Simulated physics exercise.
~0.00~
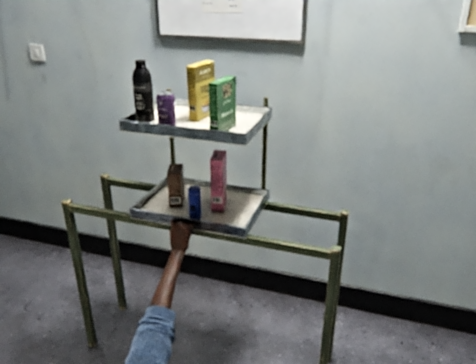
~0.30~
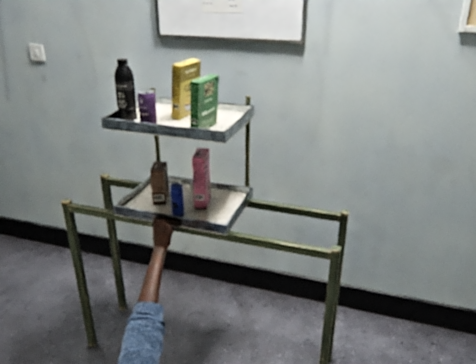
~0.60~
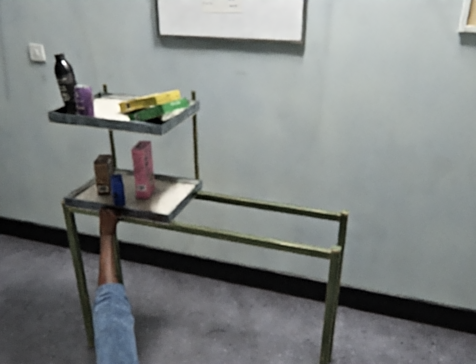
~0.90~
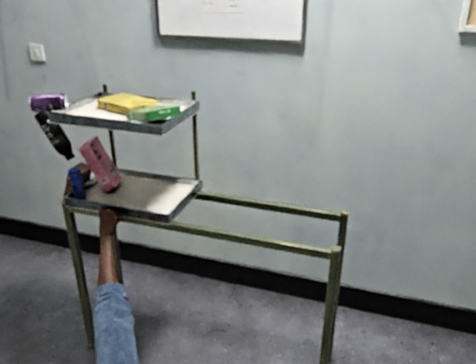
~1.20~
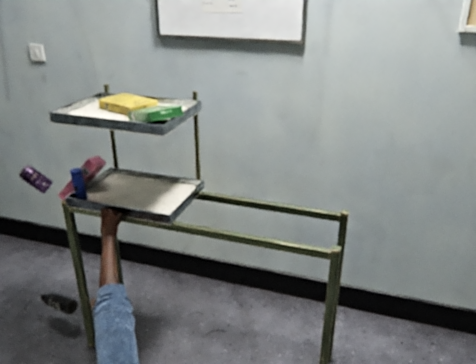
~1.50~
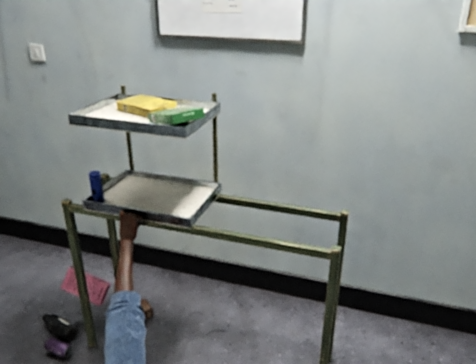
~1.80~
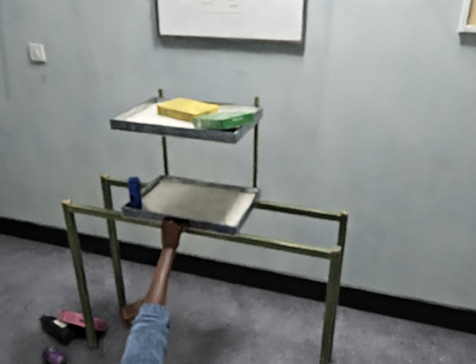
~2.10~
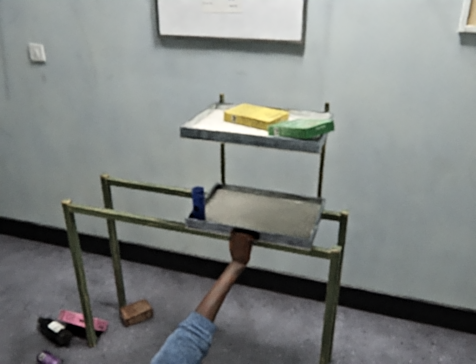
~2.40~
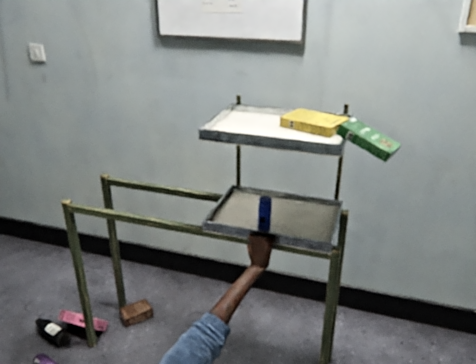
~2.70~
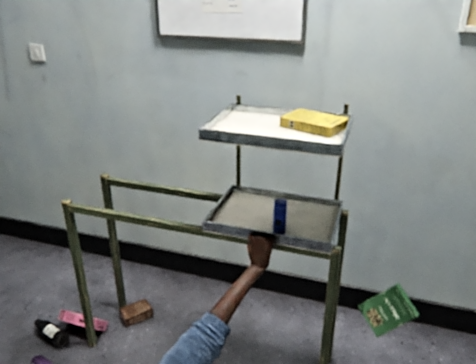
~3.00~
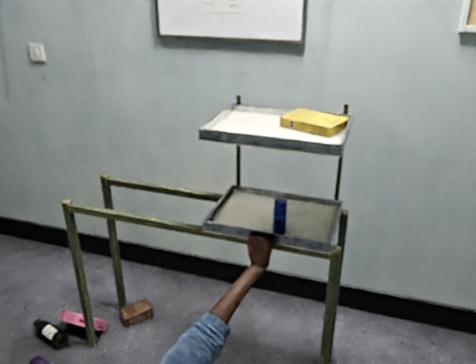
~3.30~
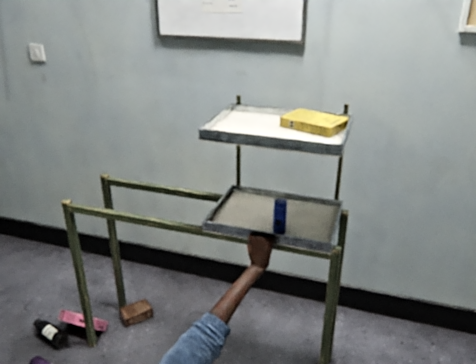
In a room with pale grey walls and a dark carpet, seen from the front, a hand grips a two-tiered sliding shelf on a metal frame. The upper tray holds a black bottle, purple can, yellow packet and green packet, with brown, blue and pink items below. The hand slides the shelf left to the end, where the yellow and green packets topple and the bottle, can, brown packet and pink packet tumble off the left side. The hand then pushes it right, and the green packet drops off that end. The fallen yellow packet and upright blue shaker remain aboard.
